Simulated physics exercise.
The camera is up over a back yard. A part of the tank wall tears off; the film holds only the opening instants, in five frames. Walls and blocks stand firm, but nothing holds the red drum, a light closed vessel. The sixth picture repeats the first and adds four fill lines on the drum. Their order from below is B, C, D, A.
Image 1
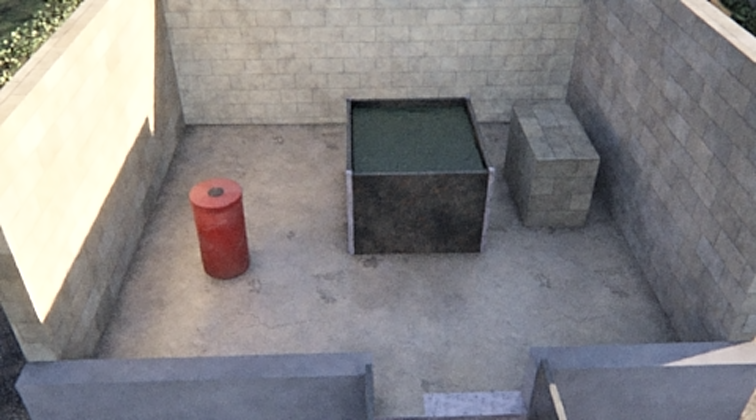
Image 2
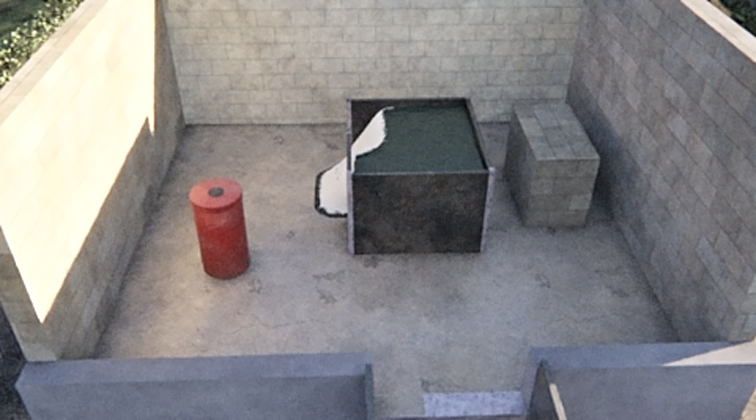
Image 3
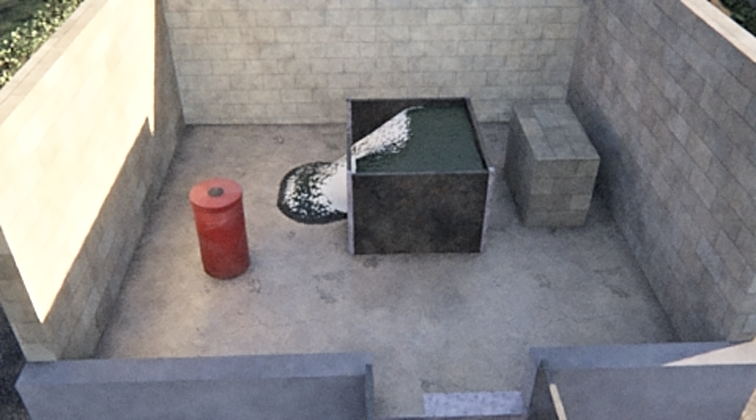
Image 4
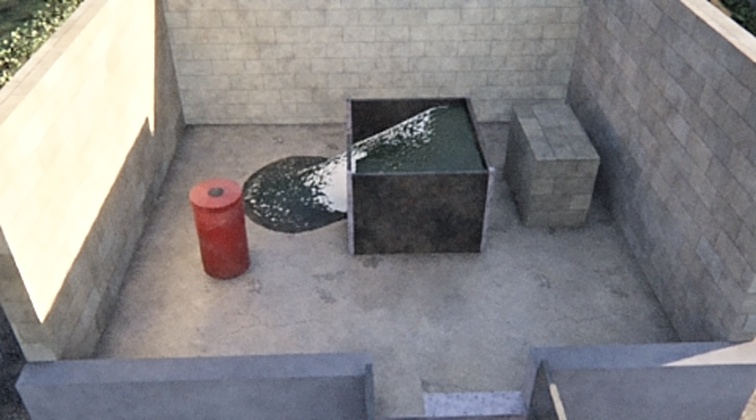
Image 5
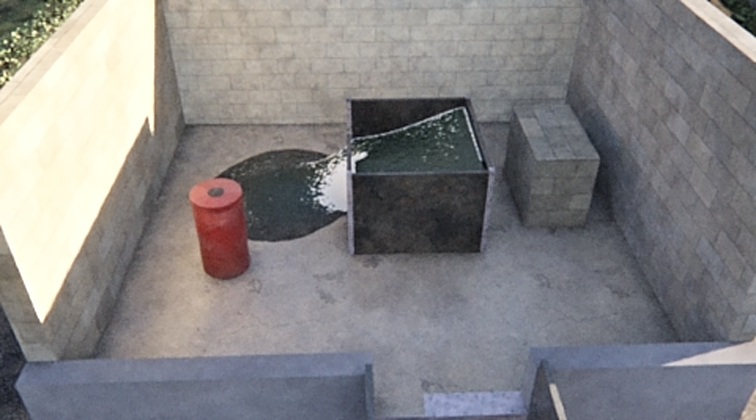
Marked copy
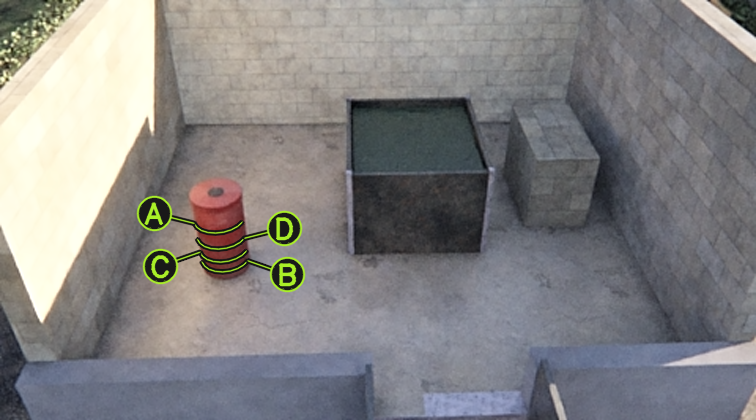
A back yard enclosed by pale block walls, with an opening at the front, is seen from high above by a still camera. A red drum stands on the left, a dark square tank full of green water sits near the middle, and a grey block stack is at right. Water pours from the tank's left side, foaming white, and spreads in a dark pool leftward behind the drum.
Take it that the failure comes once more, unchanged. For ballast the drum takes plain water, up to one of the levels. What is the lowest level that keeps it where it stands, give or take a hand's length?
Use line C.
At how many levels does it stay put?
Three.
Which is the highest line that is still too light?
The answer is B.
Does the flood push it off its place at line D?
No.
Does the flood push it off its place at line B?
Yes.
On the marked copy, A at (215, 233); B at (222, 271); C at (220, 262); D at (218, 249); from the bottom up B, C, D, A.
With A, it does not move.
With B, it is pushed about half its own width away.
With C, it does not move.
With D, it does not move.
